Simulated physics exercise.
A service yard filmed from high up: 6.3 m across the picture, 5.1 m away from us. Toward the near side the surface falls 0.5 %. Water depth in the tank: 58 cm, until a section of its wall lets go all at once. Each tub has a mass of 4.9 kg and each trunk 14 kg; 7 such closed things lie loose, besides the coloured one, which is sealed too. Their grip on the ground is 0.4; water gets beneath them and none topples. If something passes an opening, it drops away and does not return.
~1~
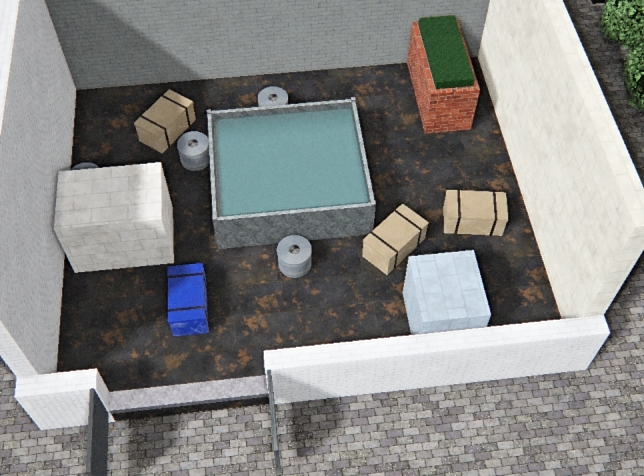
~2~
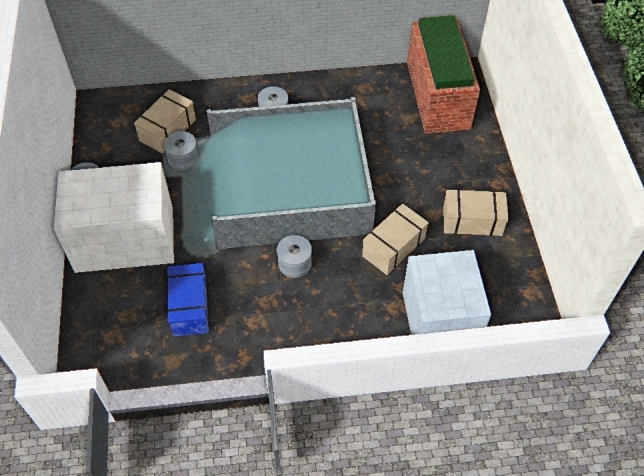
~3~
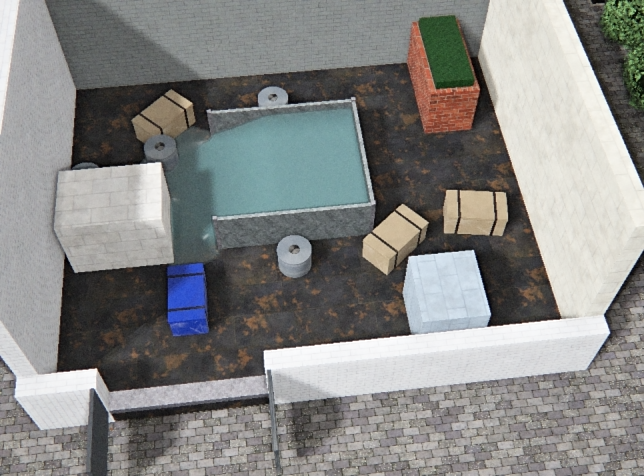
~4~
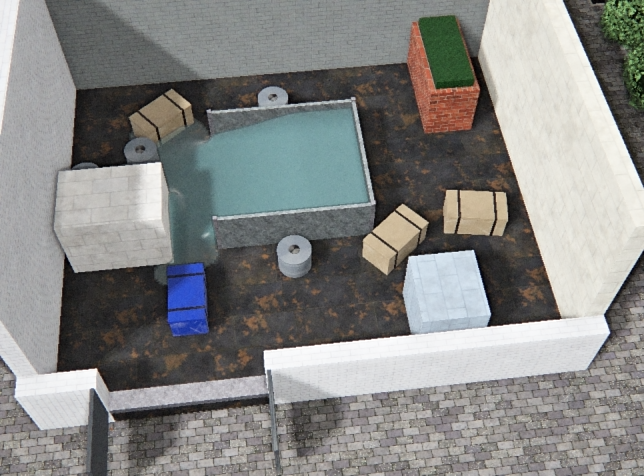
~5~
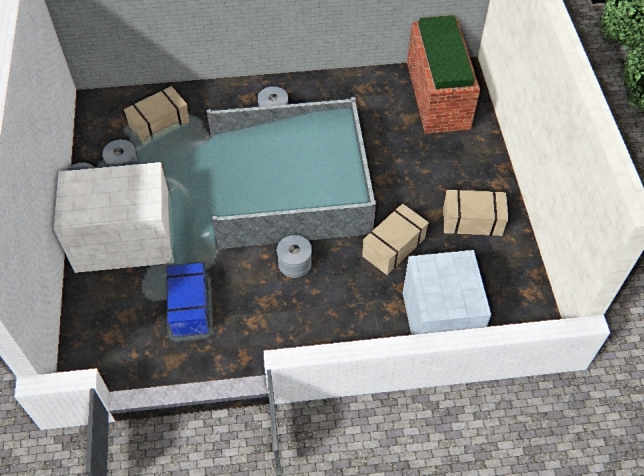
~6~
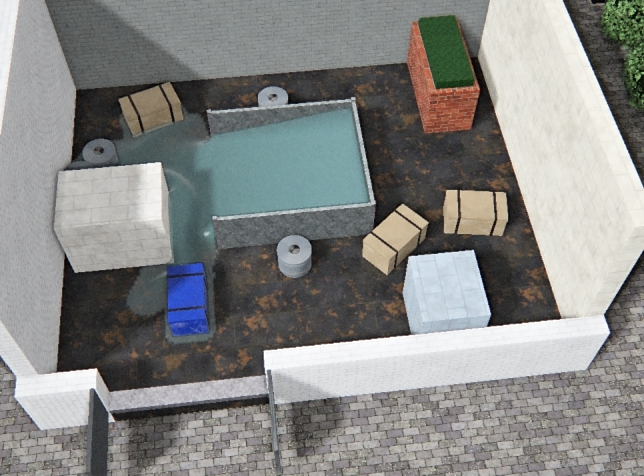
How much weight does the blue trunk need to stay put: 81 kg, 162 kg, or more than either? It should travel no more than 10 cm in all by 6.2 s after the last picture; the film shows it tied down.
It needs 162 kg; 81 kg falls short.
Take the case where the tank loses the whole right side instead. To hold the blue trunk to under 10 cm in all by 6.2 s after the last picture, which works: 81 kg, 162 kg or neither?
Result: Lighter option succeeds.
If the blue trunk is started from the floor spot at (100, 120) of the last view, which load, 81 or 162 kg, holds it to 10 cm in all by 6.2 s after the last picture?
Looks like the outcome is this: The heavier one is needed.
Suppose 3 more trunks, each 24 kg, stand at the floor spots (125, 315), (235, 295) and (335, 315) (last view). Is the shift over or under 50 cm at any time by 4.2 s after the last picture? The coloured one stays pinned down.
First one went beyond, second went beyond, third stayed within.
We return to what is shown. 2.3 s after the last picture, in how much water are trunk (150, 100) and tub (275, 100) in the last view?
About 5 and 3 cm.
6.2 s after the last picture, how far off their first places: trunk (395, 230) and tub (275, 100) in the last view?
In turn: 200 cm, 300 cm.
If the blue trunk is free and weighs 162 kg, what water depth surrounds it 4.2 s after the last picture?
Around 5 cm.
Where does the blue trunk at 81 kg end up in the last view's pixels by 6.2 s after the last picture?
I'd put it at roughly (187, 317) in the last view.
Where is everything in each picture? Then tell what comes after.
The blue trunk at (186, 292) rests on the ground; 3.5 m2 under water; 0 of 8 have shifted, in the first frame.
The blue trunk at (186, 292), on the bottom; water covers 4.4 m2; 1 of 8 have shifted, in the second frame.
The blue trunk at (186, 292) rests on the ground; 5.3 m2 under water; 1 of 8 have shifted, in the third frame.
The blue trunk at (186, 292) rests on the ground; 6.0 m2 under water; 2 of 8 have shifted, in the fourth frame.
The blue trunk at (186, 292) rests on the ground; water covers 6.7 m2; 3 of 8 have shifted, in the fifth frame.
The blue trunk at (186, 292), on the bottom; 7.6 m2 under water; 3 of 8 have shifted, in the sixth frame.
Then, 0.6 s after the last picture the blue trunk would be 10 cm from its start with 81 kg and 0 cm from its start with 162 kg; 7 cm of water round it then.
Then, 2.3 s after the last picture the blue trunk would be 36 cm from its start with 81 kg and 0 cm from its start with 162 kg; 5 cm of water round it then.
Then, 4.2 s after the last picture the blue trunk would be 36 cm from its start with 81 kg and 0 cm from its start with 162 kg; 5 cm of water round it then.
Then, 6.2 s after the last picture the blue trunk would be 36 cm from its start with 81 kg and 0 cm from its start with 162 kg; 5 cm of water round it then.
